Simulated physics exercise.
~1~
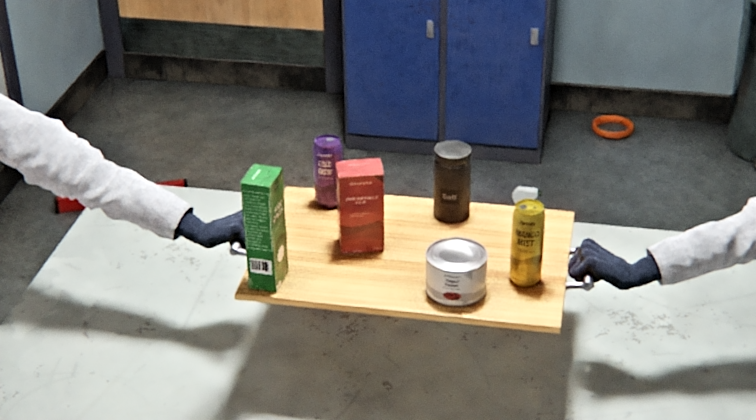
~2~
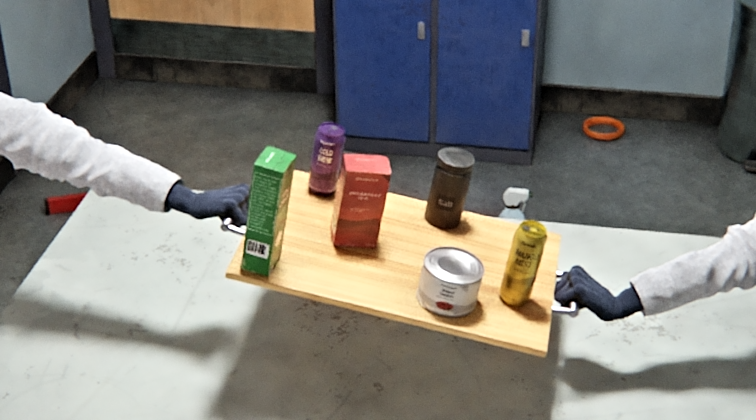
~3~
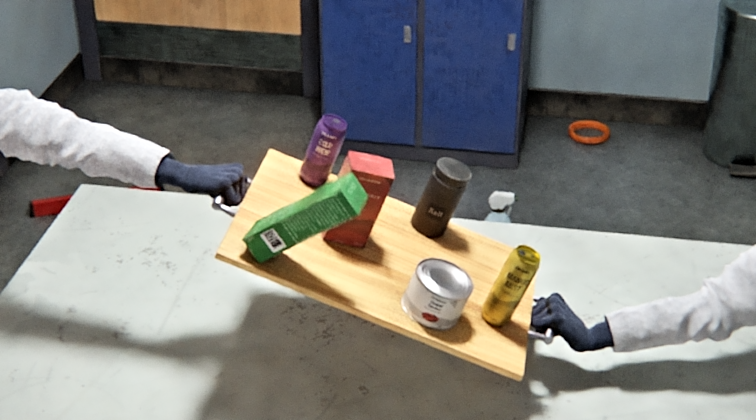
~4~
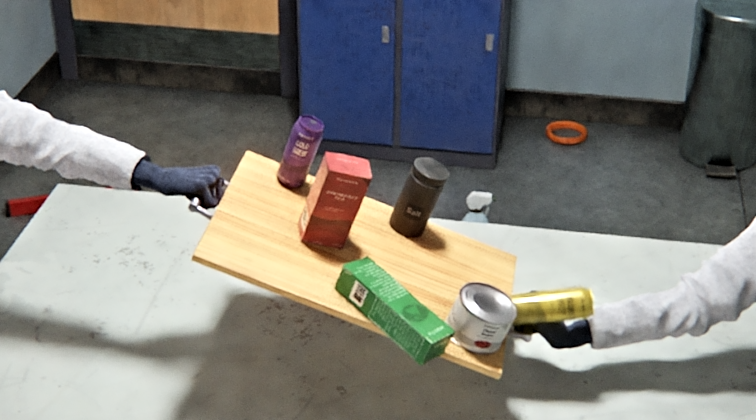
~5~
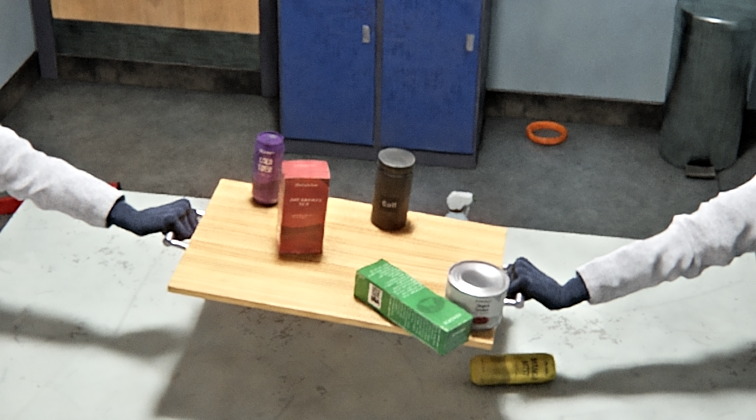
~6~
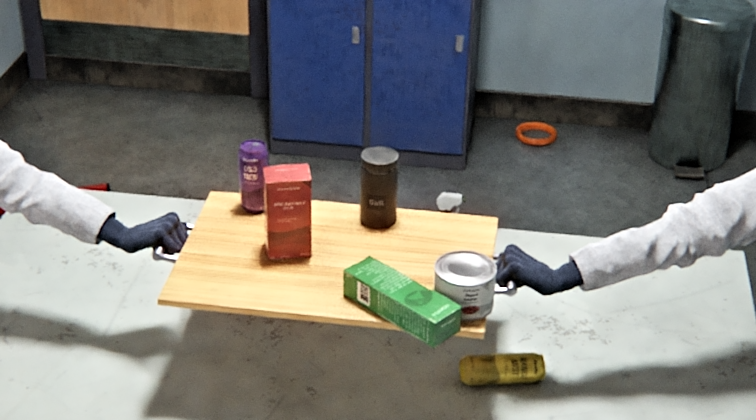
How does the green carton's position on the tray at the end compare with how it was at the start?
At the start the green carton stands upright near the left edge of the tray. By the end it lies on its side near the right end, beside the white tub.
